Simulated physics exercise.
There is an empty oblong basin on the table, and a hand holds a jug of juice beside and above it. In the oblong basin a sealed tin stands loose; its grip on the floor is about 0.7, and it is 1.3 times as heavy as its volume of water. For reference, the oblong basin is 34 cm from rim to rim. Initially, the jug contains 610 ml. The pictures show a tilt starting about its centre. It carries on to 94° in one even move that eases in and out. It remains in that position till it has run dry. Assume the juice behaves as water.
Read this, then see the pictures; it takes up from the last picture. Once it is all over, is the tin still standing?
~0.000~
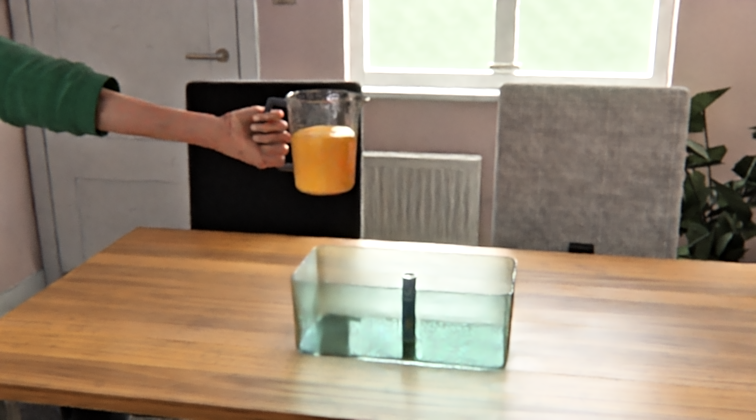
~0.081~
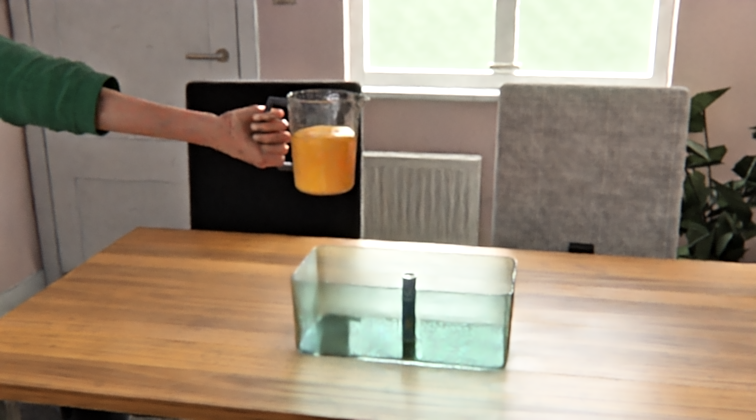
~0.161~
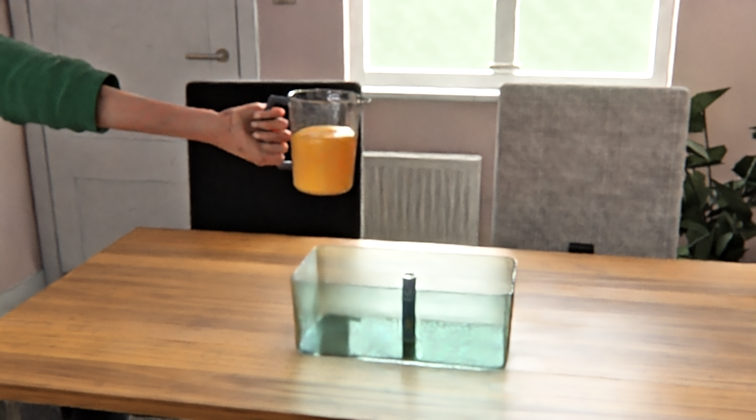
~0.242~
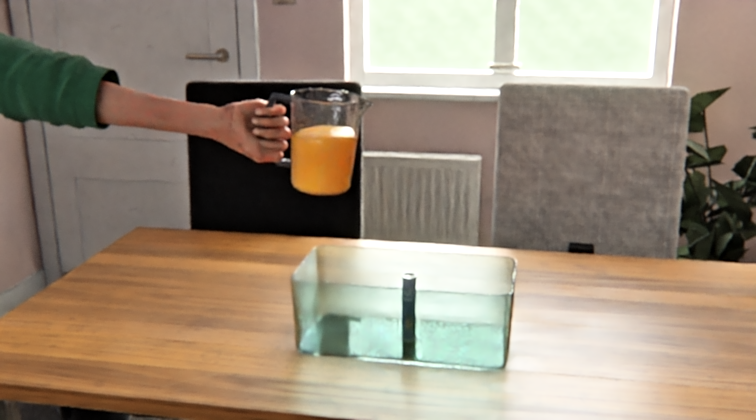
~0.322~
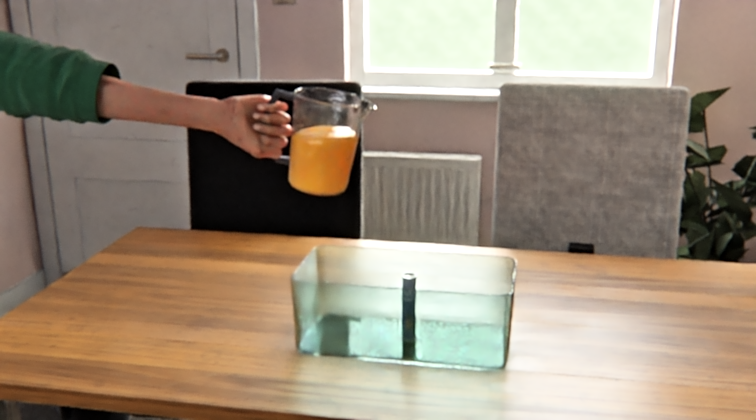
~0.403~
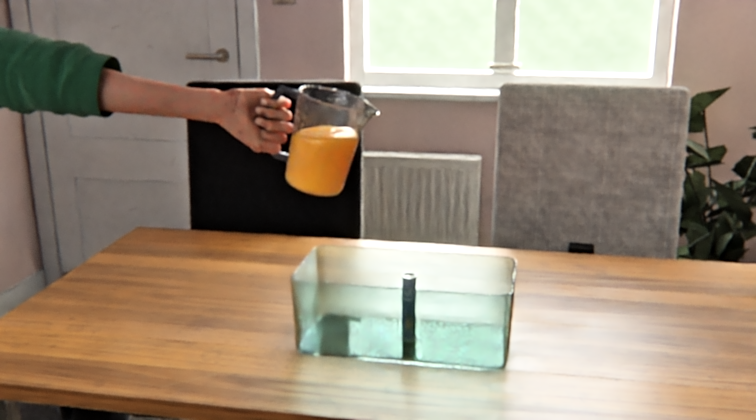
Yes.
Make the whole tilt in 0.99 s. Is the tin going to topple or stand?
Well, the tin simply holds firm.
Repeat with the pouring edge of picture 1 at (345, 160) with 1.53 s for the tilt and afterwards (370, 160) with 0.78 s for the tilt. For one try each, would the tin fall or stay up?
First it tips over; then it tips over.
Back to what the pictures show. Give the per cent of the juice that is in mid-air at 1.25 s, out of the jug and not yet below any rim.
About 24 % of the total.
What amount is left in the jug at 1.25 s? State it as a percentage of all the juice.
Roughly 58 per cent.
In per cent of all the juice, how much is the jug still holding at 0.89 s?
About 98 per cent.
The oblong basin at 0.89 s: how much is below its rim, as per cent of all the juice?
Fraction in basin: Approx. 0%.
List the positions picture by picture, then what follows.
The first picture shows tilt 0°; pouring edge (368, 98); surface from (295, 131) to (355, 133); the oblong basin's rim runs from (304, 263) to (514, 277); the tin's top is at (409, 278).
The second picture shows tilt 1°; pouring edge (369, 99); surface from (295, 131) to (355, 133).
The third picture shows tilt 3°; pouring edge (370, 101); surface from (295, 131) to (355, 133).
The fourth picture shows tilt 6°; pouring edge (373, 103); surface from (295, 131) to (356, 133).
The fifth picture shows tilt 10°; pouring edge (375, 107); surface from (296, 132) to (357, 134).
The sixth picture shows tilt 15°; pouring edge (379, 113); surface from (296, 132) to (358, 134).
By 0.89 s the tilt is 59° and 98 per cent is still to pour; the tin stands where it began.
By 1.25 s the tilt is 86° and 58 per cent is still to pour; the tin stands where it began.
By 1.62 s the tilt is 94° and 13 per cent is still to pour; the tin stands where it began.
By 2.03 s the tilt is 94° and 2 per cent is still to pour; the tin stands where it began.
At rest the tin stands where it began.
